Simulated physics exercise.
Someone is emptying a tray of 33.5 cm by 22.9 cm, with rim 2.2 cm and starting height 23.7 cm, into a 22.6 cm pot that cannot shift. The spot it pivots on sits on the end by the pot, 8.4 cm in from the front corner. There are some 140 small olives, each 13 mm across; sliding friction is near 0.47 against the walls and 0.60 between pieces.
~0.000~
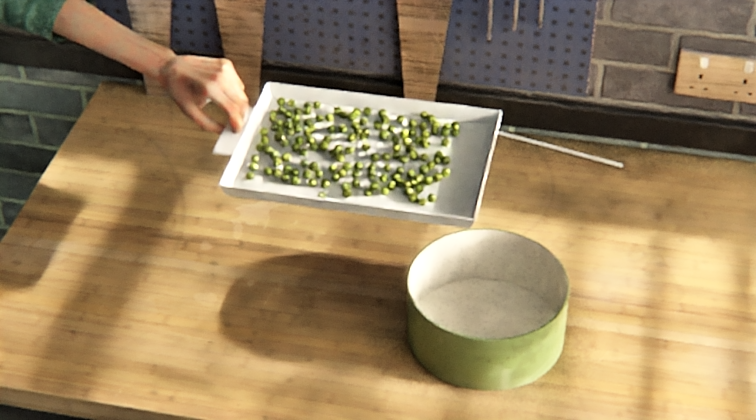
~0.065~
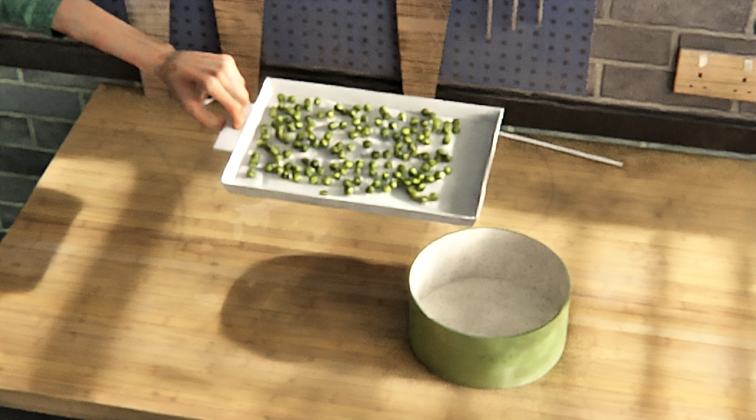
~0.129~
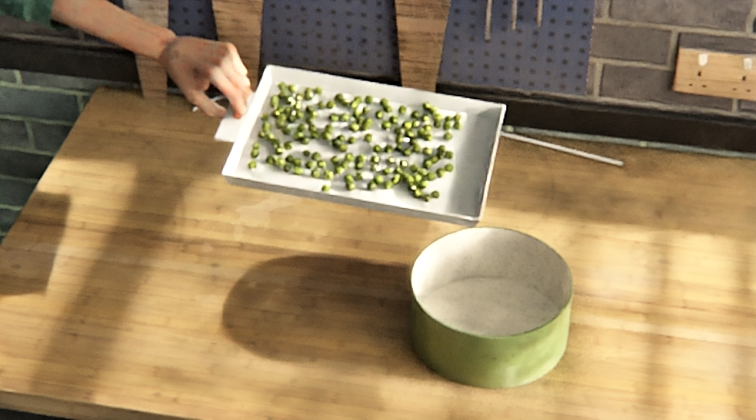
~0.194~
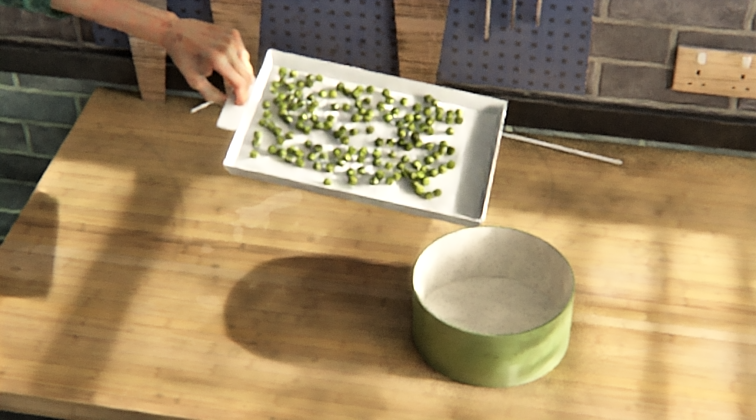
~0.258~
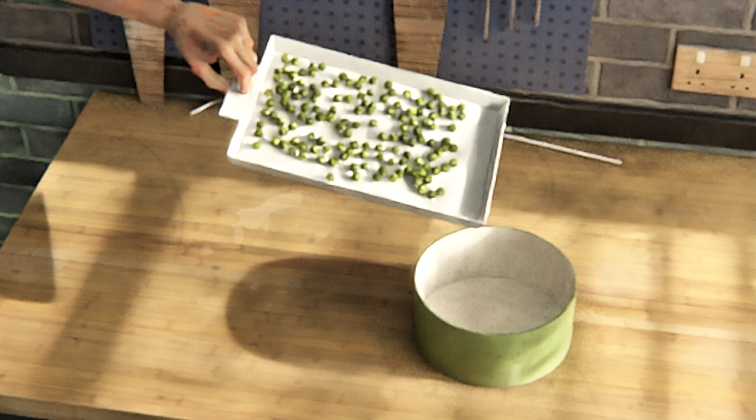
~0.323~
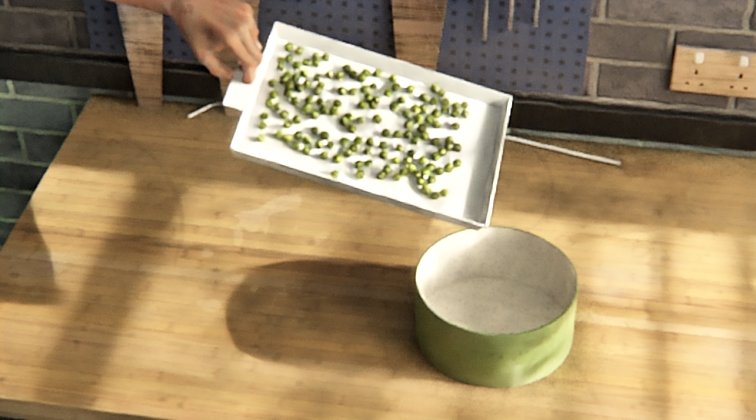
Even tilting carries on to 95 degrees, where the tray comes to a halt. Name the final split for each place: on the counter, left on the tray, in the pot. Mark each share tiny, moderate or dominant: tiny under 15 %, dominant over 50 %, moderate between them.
Counter: Tiny, tray: Tiny, pot: Dominant.
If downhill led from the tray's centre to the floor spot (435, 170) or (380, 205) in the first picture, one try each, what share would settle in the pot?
Approximately 65 percent, then 60 percent.
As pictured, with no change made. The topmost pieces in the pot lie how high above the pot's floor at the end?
My guess is around 3.0 centimetres.
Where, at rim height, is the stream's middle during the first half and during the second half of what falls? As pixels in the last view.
Roughly (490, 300) to start, and after that (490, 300).
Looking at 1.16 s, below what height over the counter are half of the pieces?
The halfway line is at about 26 cm.
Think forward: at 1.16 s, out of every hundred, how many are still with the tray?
Something like 75 percent, roughly.
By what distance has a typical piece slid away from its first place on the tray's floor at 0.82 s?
Displacement on the tray: About 14 cm.
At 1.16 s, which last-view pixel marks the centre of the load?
Load centre est.: (471, 207) px.
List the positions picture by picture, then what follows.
The first frame shows tray tilt 0 degrees, front corners at (226, 182) and (470, 215); middle of the pieces at (349, 150); pot at (488, 281).
The second frame shows tray tilt 1 degrees, front corners at (227, 179) and (473, 214); middle of the pieces at (350, 147).
The third frame shows tray tilt 5 degrees, front corners at (228, 171) and (475, 215), lowest corner right front; middle of the pieces at (352, 140).
The fourth frame shows tray tilt 10 degrees, front corners at (231, 161) and (478, 216), lowest corner right front; middle of the pieces at (353, 132).
The fifth frame shows tray tilt 14 degrees, front corners at (234, 152) and (481, 218), lowest corner right front; middle of the pieces at (356, 125).
The sixth frame shows tray tilt 19 degrees, front corners at (238, 145) and (482, 221), lowest corner right front; middle of the pieces at (360, 120); pot at (497, 278). The tray's pace is about 70 degrees a second.
Then, at 0.82 s, tilt 55 degrees; the tray holds 100 %, the pot 0 %.
After 1.16 s, tilt 80 degrees; the tray holds 75 %, the pot 20 %.
Then, at 1.58 s, tilt 95 degrees; the tray holds 5 %, the pot 90 %.
At rest (2.4 s), counter 0 %, tray 0 %, pot 100 %.
